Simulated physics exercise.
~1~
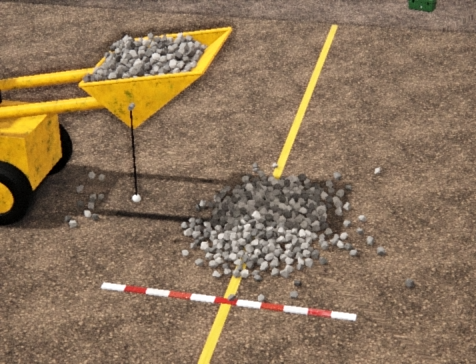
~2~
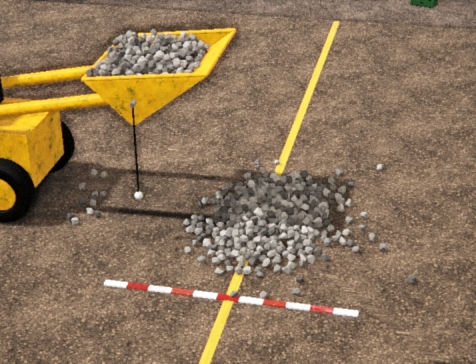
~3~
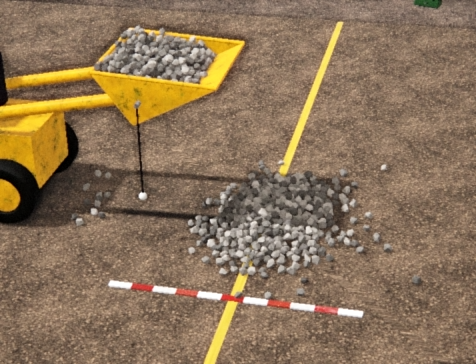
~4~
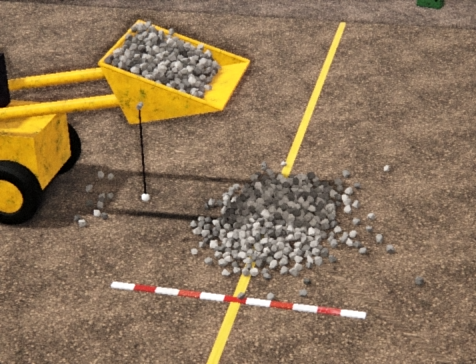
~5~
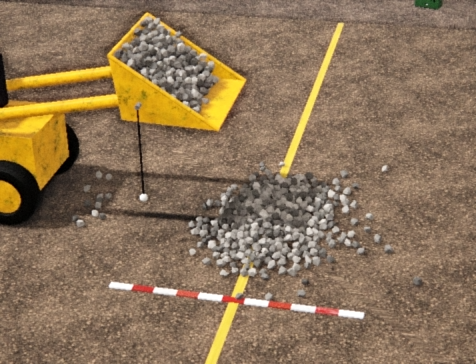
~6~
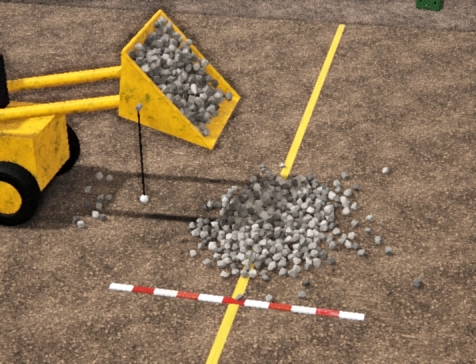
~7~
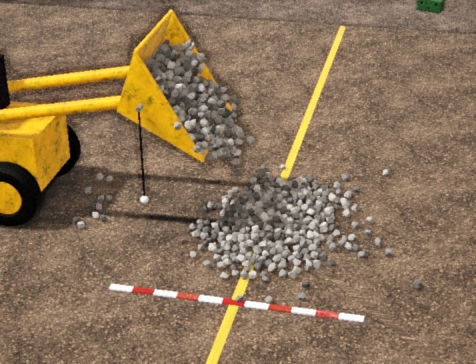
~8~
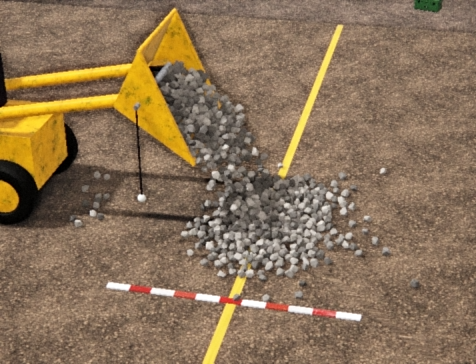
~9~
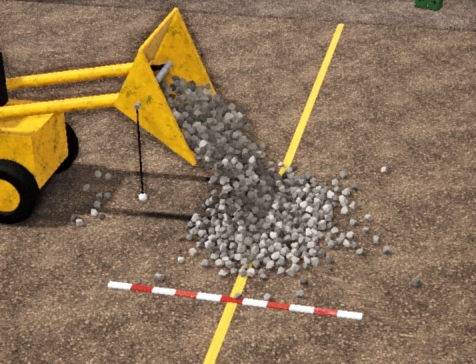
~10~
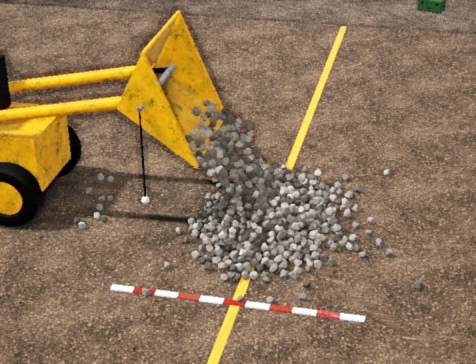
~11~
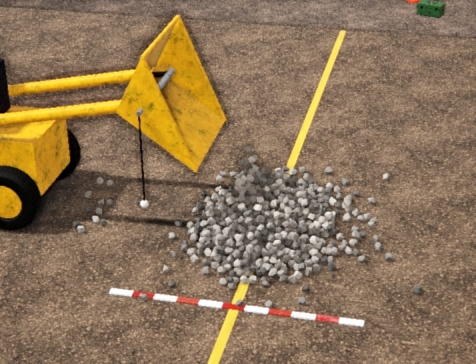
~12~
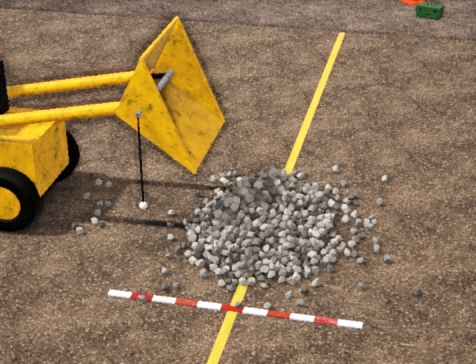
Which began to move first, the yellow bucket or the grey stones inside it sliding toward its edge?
The yellow bucket began to tip first, and the stones inside it started sliding only after it had tilted some way.
